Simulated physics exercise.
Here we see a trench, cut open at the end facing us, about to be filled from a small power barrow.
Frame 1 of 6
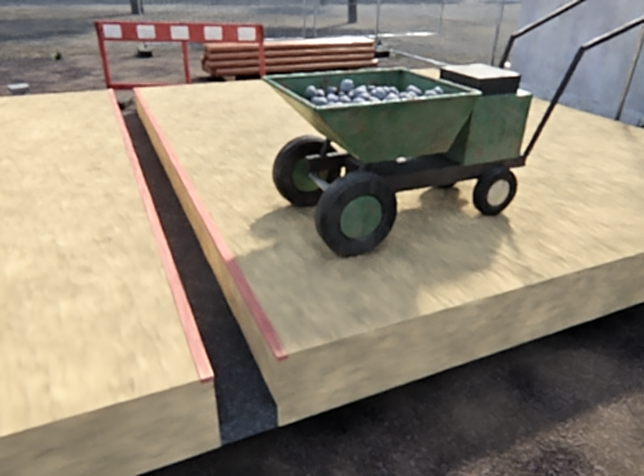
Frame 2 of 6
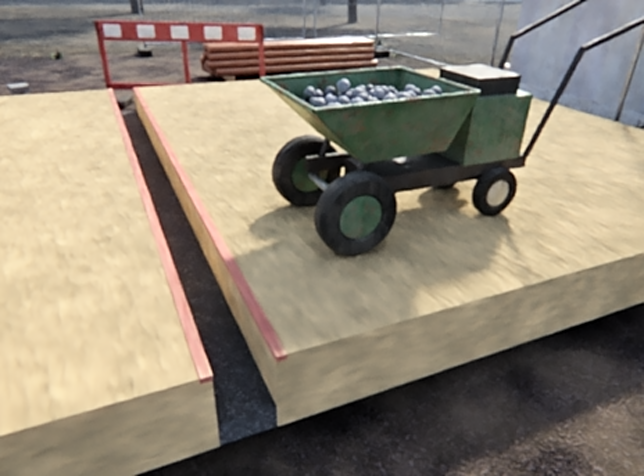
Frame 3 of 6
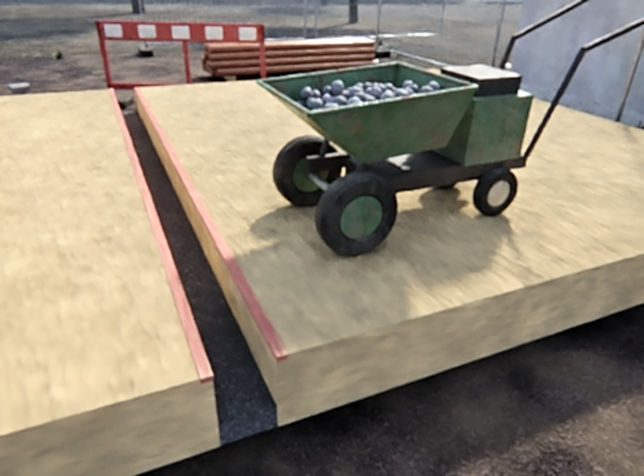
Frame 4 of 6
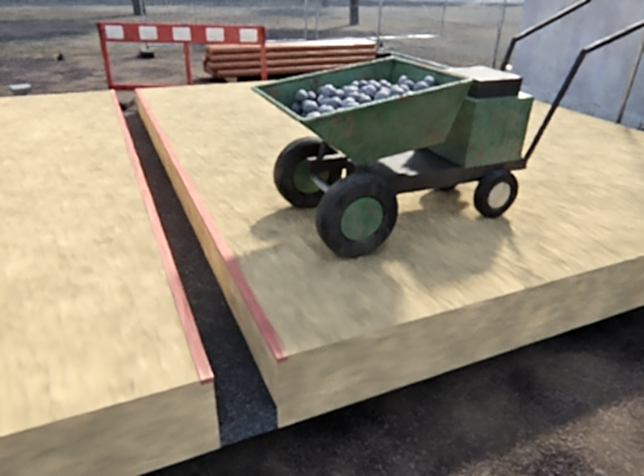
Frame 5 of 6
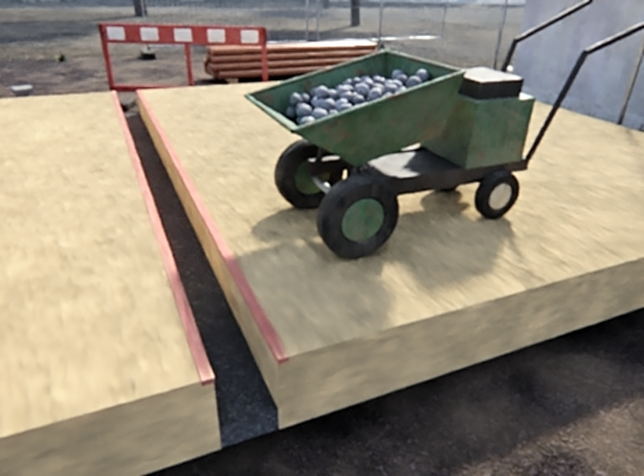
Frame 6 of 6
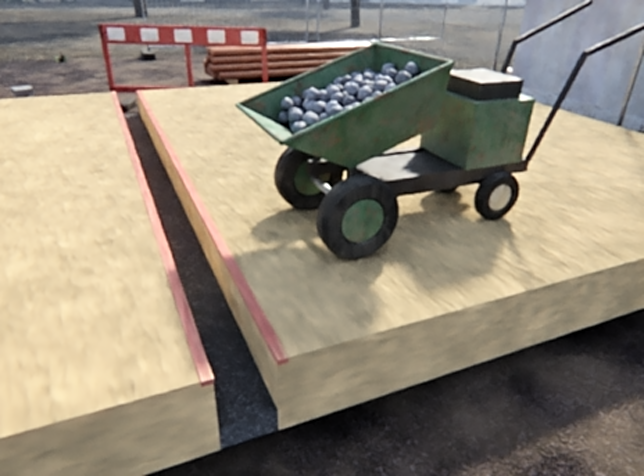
A green skip loaded with round cobbles tilts gradually forward on a barrow beside a trench.
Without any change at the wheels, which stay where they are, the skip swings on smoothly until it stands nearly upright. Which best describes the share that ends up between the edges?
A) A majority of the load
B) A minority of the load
The answer is A.
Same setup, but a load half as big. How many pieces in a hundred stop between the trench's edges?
I'd put it at about 100 per cent.
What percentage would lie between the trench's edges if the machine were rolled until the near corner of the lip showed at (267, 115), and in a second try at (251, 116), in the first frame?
20 %, then 0 %.
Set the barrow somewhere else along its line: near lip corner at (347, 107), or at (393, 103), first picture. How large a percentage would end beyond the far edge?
About 10 per cent first, about 0 per cent second.
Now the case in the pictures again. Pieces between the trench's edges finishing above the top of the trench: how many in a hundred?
Estimate: Near 10 per cent.
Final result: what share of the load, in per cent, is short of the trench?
Near 0 in every hundred.
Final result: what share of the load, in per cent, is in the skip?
0 %, about.
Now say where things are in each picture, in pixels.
The first frame shows lip of the skip at (316, 110), level; top of the load at (391, 102), round cobbles; first edge of the trench at (255, 306); far edge at (188, 323), the trench under half as wide as the skip, and about as deep as wide.
The second frame shows lip of the skip at (314, 111), level; top of the load at (390, 102).
The third frame shows lip of the skip at (310, 115), tipped barely; top of the load at (389, 99).
The fourth frame shows lip of the skip at (302, 122), tipped a little; top of the load at (384, 97).
The fifth frame shows lip of the skip at (293, 131), tipped a little; top of the load at (389, 97).
The sixth frame shows lip of the skip at (282, 143), tipped clearly; top of the load at (380, 93); first edge of the trench at (256, 309); far edge at (189, 325).
Soon after the last picture, skip tipped steeply; all in the skip.
A little later, skip tipped right over; about two thirds in the skip; a stray few short of the trench; about a quarter in or heaped over the trench; a stray few beyond it; a small part falling.
Later still, skip tipped right over; a stray few in the skip; a stray few short of the trench; most in or heaped over the trench; a small part beyond it.
At rest, skip tipped right over; a stray few in the skip; a stray few short of the trench; most in or heaped over the trench; a small part beyond it.
